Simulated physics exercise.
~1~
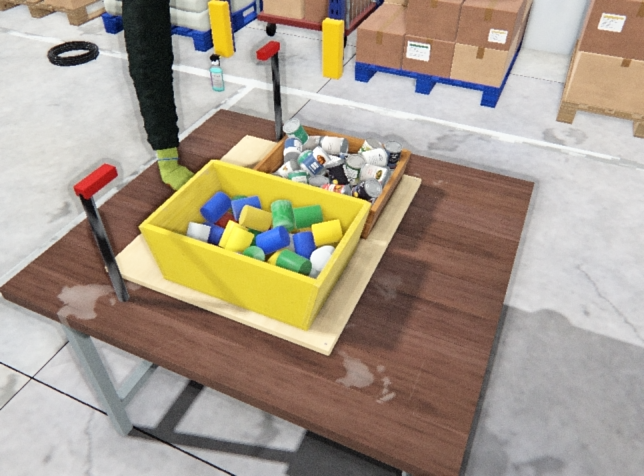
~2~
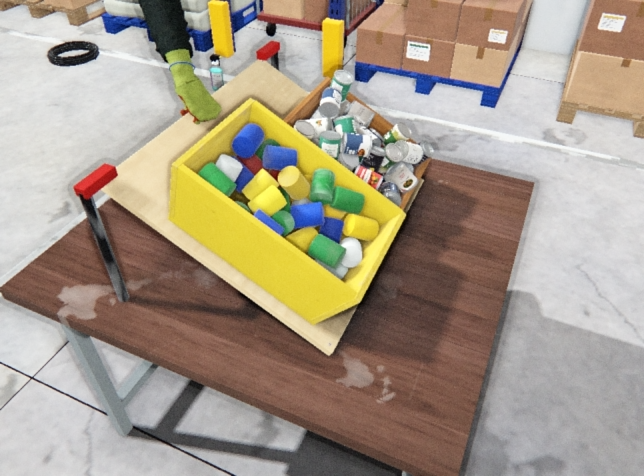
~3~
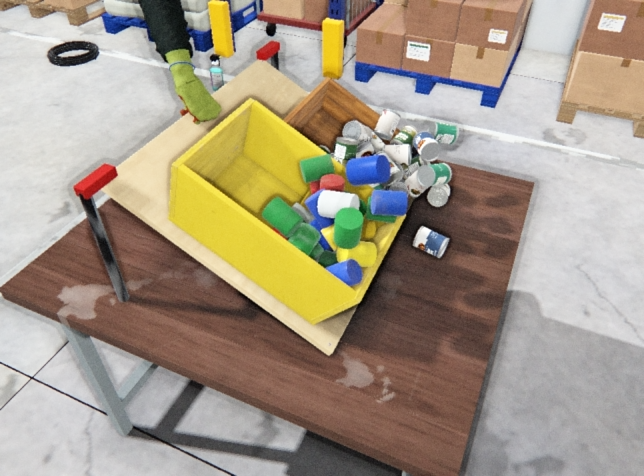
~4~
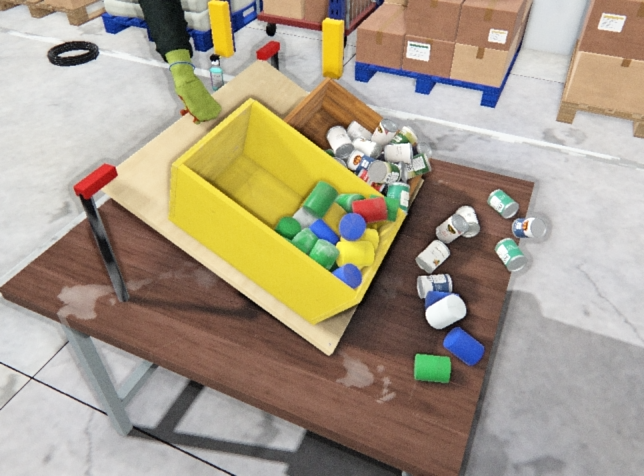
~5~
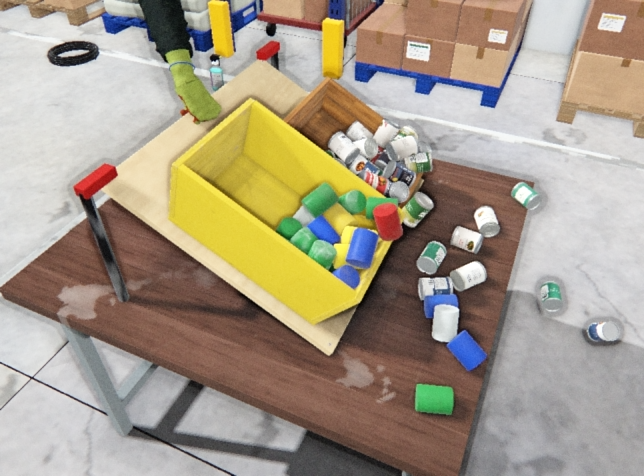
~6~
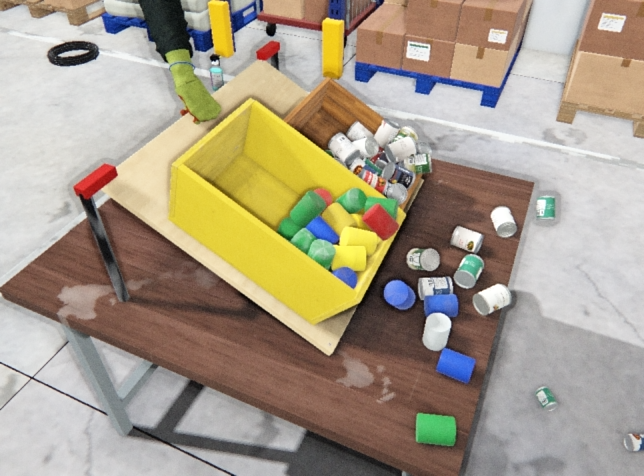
The video shows a gloved hand turning a board carrying a yellow tote of colourful jars and a wooden tote of small tins until it halts at an angle; the contents slide toward the right ends, and some spill across the table, a few tins landing on the floor.
